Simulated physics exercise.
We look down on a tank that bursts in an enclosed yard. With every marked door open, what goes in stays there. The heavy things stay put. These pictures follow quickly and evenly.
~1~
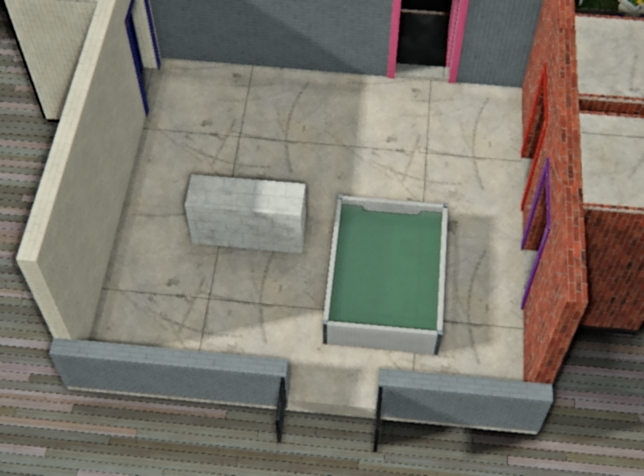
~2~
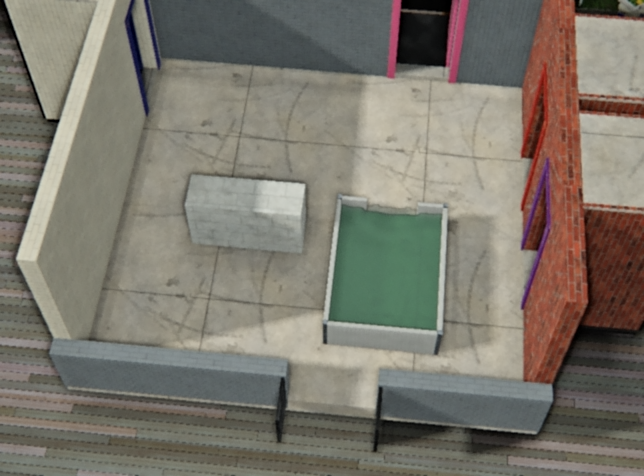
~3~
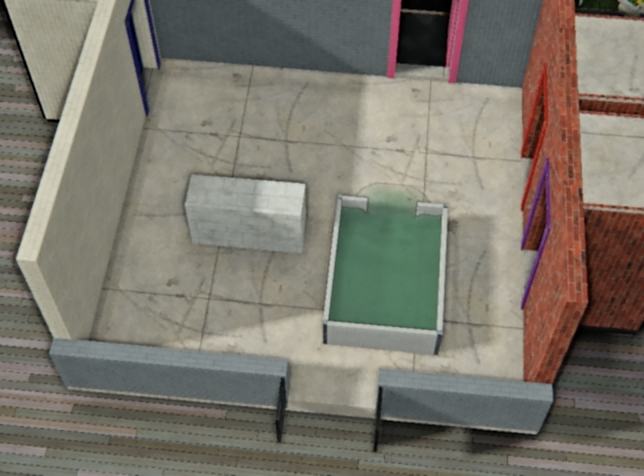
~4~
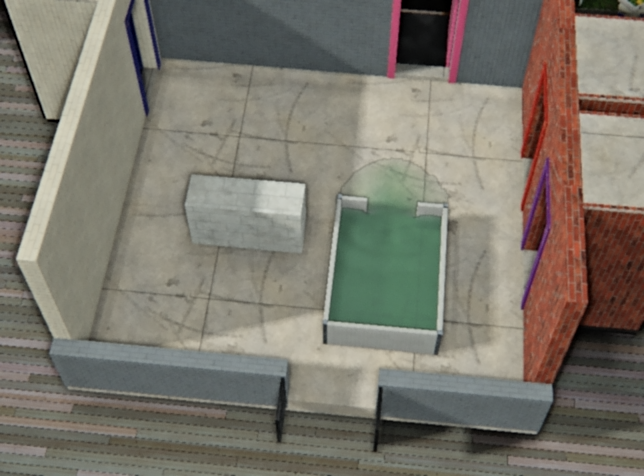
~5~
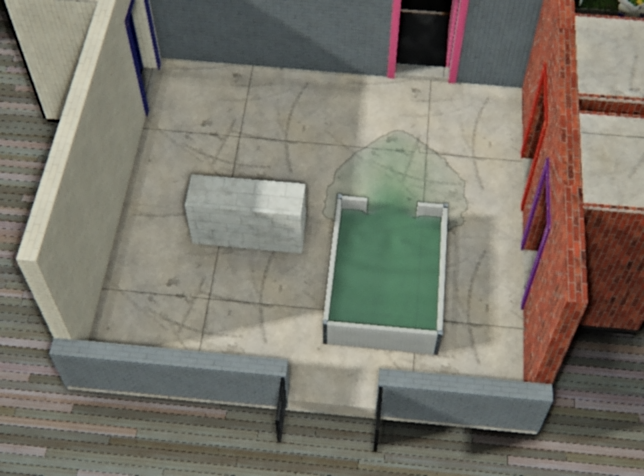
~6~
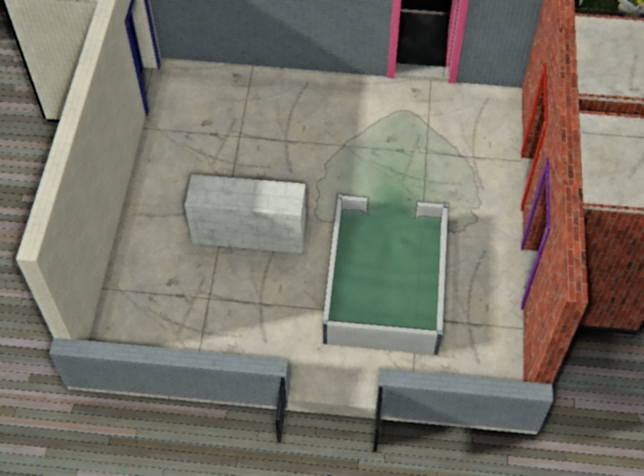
In a walled yard with a pale, cracked floor, an open tank of still green water stands to the right of a grey block. A gap opens in the tank's far side and water pours out, spreading across the floor in a thin, widening fan toward the back wall.
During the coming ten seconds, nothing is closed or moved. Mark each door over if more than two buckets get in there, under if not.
Blue door - over; purple door - under; red door - over; pink door - over.
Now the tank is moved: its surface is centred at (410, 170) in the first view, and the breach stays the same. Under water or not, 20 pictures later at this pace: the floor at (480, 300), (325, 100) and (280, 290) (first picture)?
As listed: Untouched, reached, untouched.
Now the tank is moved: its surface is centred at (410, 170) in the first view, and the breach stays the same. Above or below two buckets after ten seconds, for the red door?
Result, red door: Ends up below.
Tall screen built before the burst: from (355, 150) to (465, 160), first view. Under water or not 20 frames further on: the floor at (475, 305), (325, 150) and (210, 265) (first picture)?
Results in order: Swamped / swamped / bone-dry.
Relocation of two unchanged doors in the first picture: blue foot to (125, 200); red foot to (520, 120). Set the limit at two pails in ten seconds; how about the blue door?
The blue one falls short.
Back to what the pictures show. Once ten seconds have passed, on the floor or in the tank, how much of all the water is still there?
90 % or so.
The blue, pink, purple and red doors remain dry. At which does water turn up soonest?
First in line is the pink one.
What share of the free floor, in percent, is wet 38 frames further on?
By my count, 55 percent.
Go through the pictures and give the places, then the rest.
The first picture shows still water in the open tank at (387, 265).
In the second picture, the front is at a hidden place, out from the gap on the open tank's far side.
In the third picture, water pours out on the open tank's far side and has run to (412, 191).
In the fourth picture, the front is at (384, 164), out from the gap on the open tank's far side.
In the fifth picture, the front is at (401, 136), out from the gap on the open tank's far side.
In the sixth picture, water pours out on the open tank's far side and has run to (410, 116).
A moment on, water covers 25 % of the floor; the blue door not reached, the purple door not reached, the red door not reached, the pink door under two buckets in.
Next, water covers 30 % of the floor; the blue door not reached, the purple door not reached, the red door under two buckets in, the pink door over two buckets in.
Then, water covers 35 % of the floor; the blue door wet at the sill, nothing in, the purple door not reached, the red door under two buckets in, the pink door over two buckets in.
Later, water covers 55 % of the floor; the blue door over two buckets in, the purple door wet at the sill, nothing in, the red door over two buckets in, the pink door over two buckets in.
In the end, water covers 85 % of the floor; the blue door over two buckets in, the purple door wet at the sill, nothing in, the red door over two buckets in, the pink door over two buckets in.
